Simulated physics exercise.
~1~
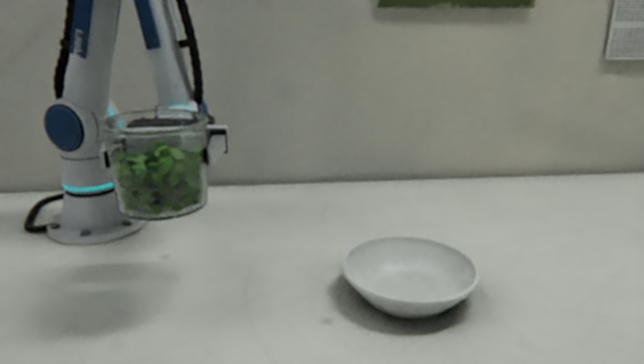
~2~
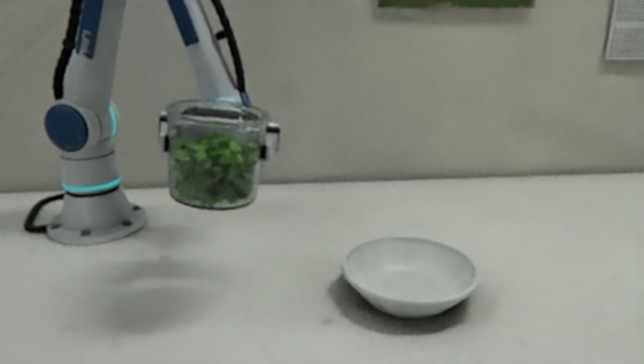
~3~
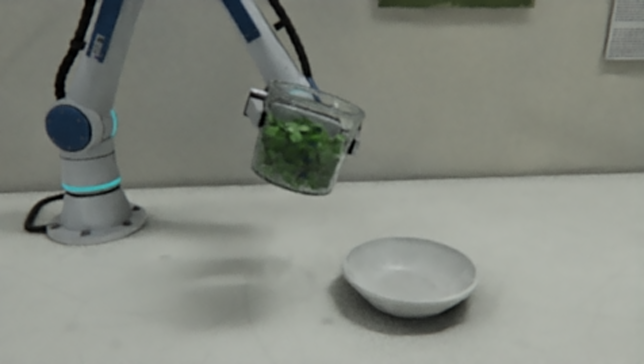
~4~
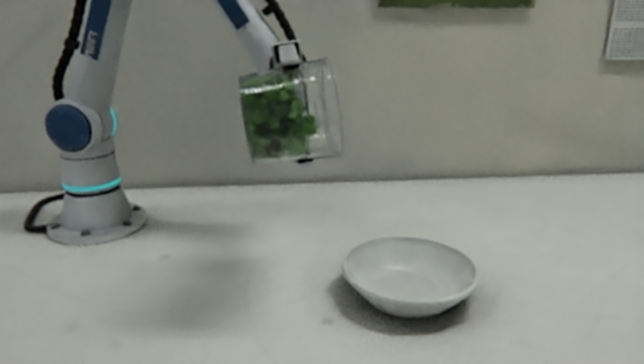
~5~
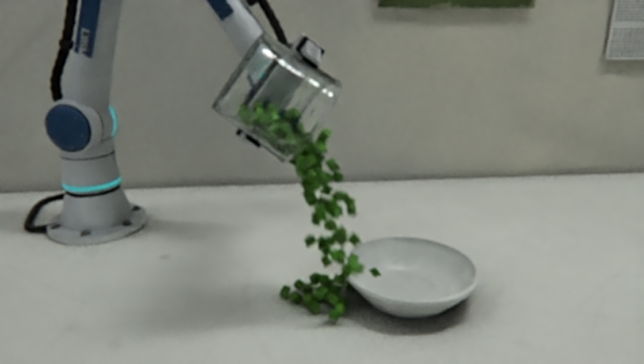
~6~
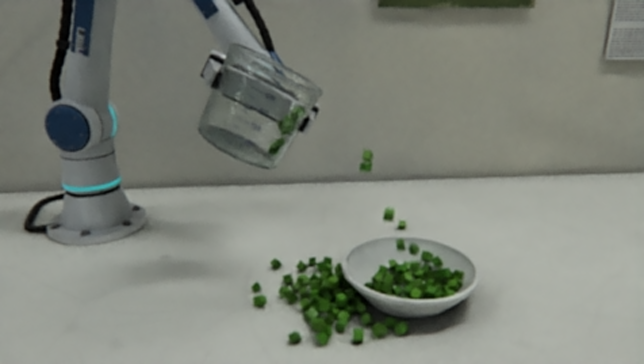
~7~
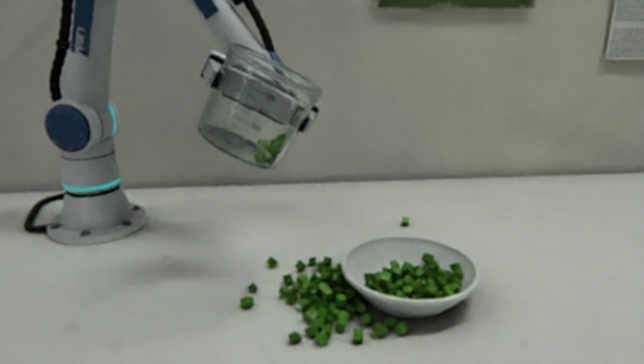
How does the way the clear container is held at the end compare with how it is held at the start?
At the start the container is held upright, while at the end it is leaning at an angle.
